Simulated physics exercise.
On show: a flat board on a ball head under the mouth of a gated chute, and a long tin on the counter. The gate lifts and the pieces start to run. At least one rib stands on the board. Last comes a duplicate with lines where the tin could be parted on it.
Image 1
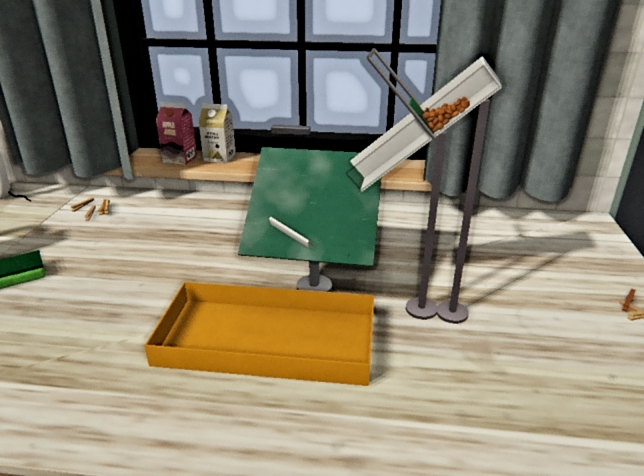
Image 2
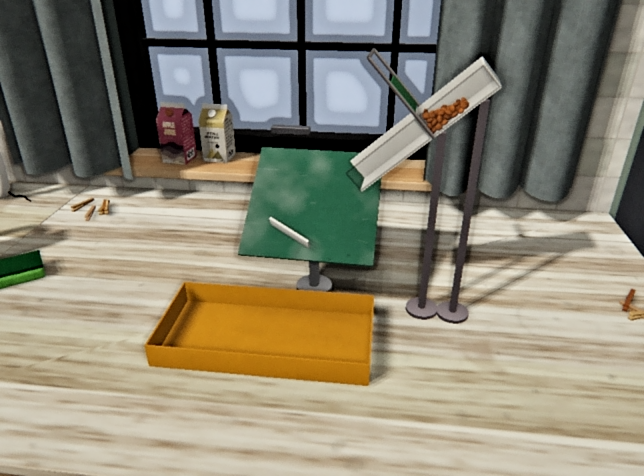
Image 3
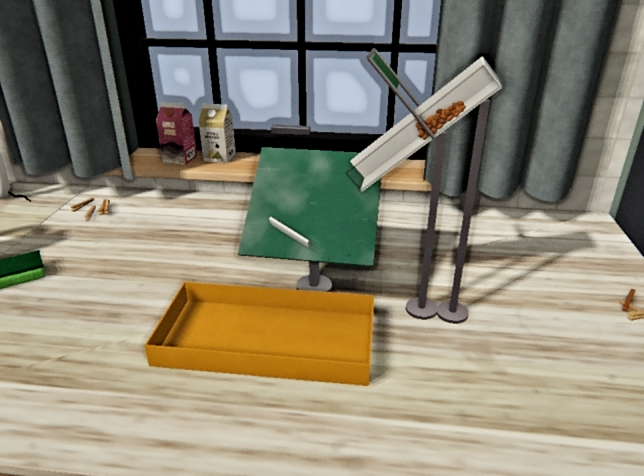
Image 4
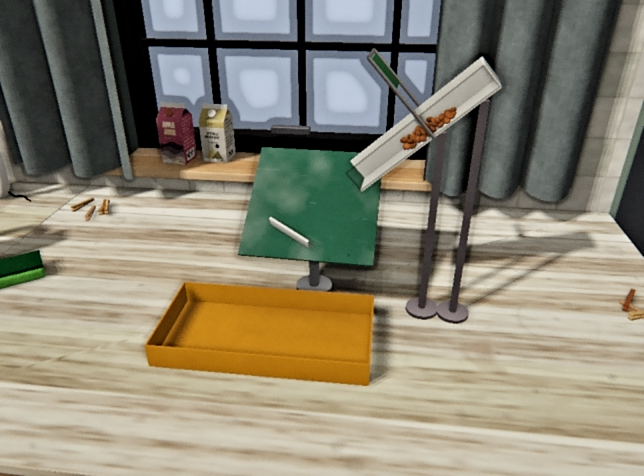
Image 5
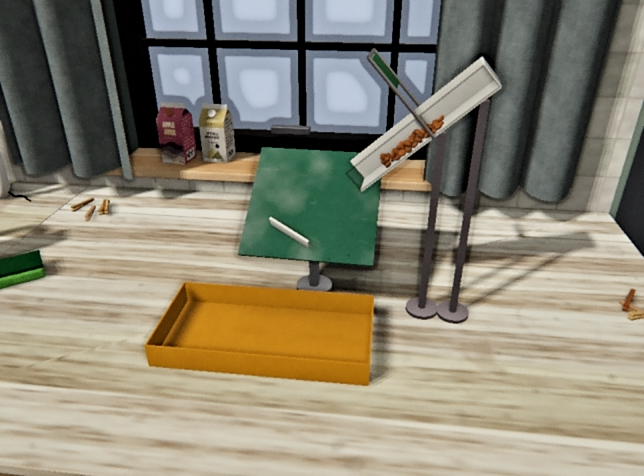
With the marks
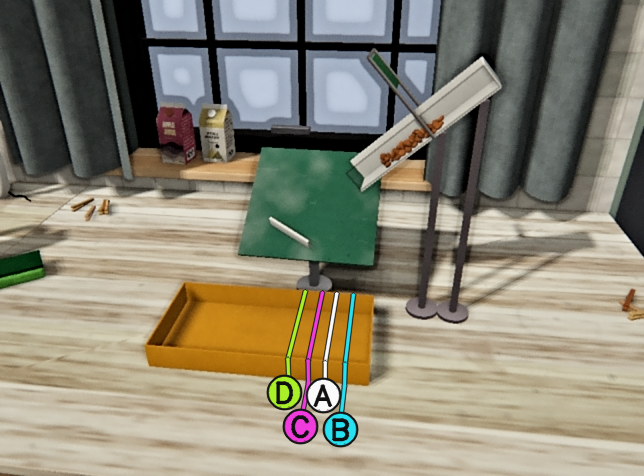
Small brown pieces slide down and left along a sloping chute after its green gate lifts.
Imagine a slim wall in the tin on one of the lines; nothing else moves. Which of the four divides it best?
C.
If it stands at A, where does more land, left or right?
Left.
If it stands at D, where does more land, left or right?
More lands on the right.
On the marked copy, line A crosses the front rim at (325, 361); line B crosses the front rim at (345, 363); line C crosses the front rim at (308, 359); line D crosses the front rim at (288, 358).
With A, of what is caught, most on the left of the divider, about a quarter on the right.
With B, of what is caught, nearly all on the left of the divider, a stray few on the right.
With C, of what is caught, about half on the left of the divider, about half on the right.
With D, of what is caught, a small part on the left of the divider, most on the right.
